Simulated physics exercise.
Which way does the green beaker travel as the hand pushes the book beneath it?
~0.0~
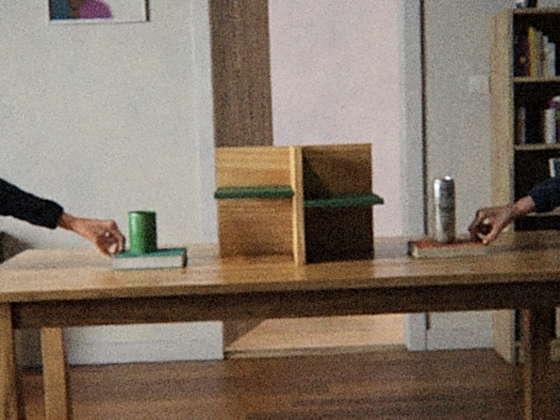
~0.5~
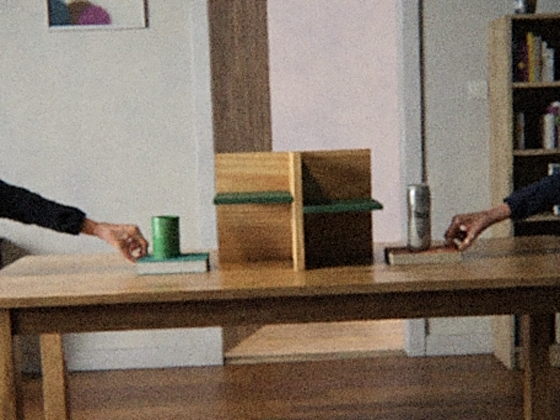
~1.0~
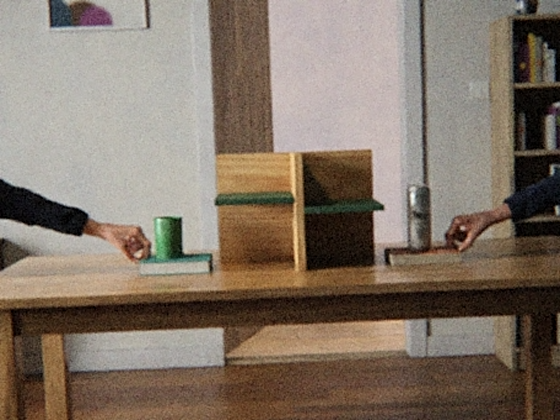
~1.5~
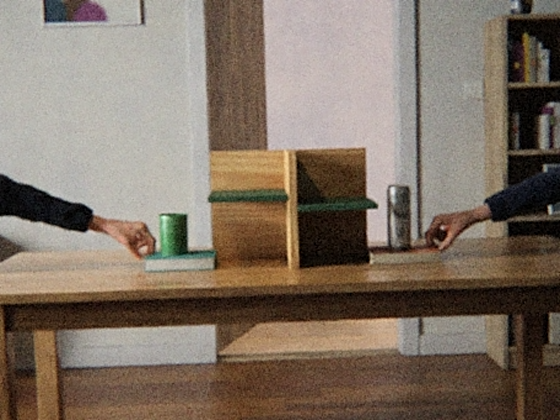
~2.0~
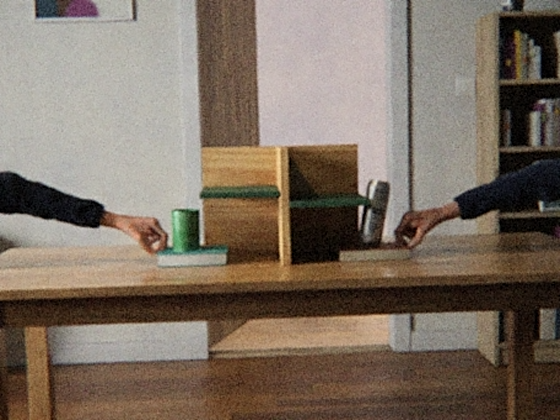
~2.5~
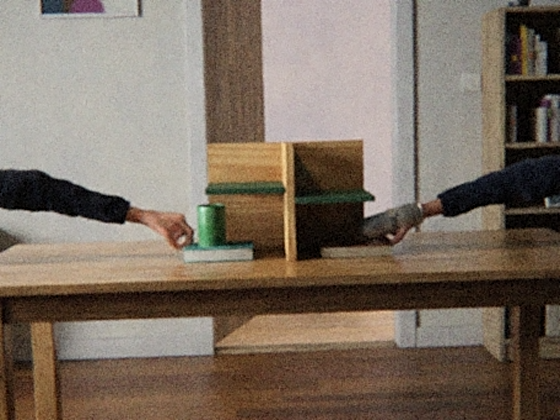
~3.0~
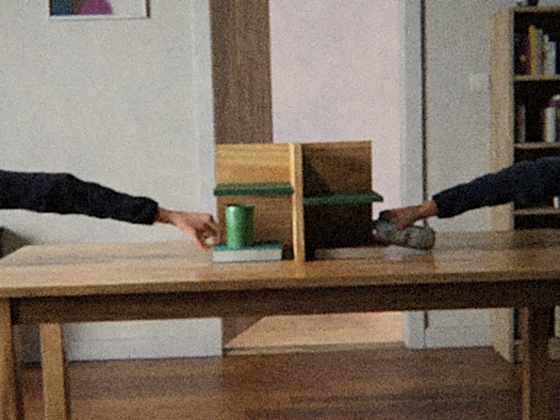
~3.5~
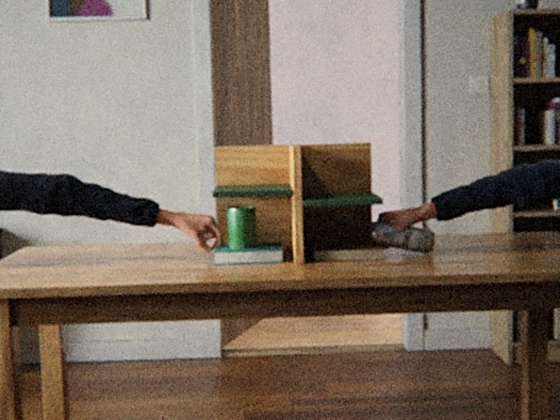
The green beaker travels to the right, riding on the book toward the middle of the rack.
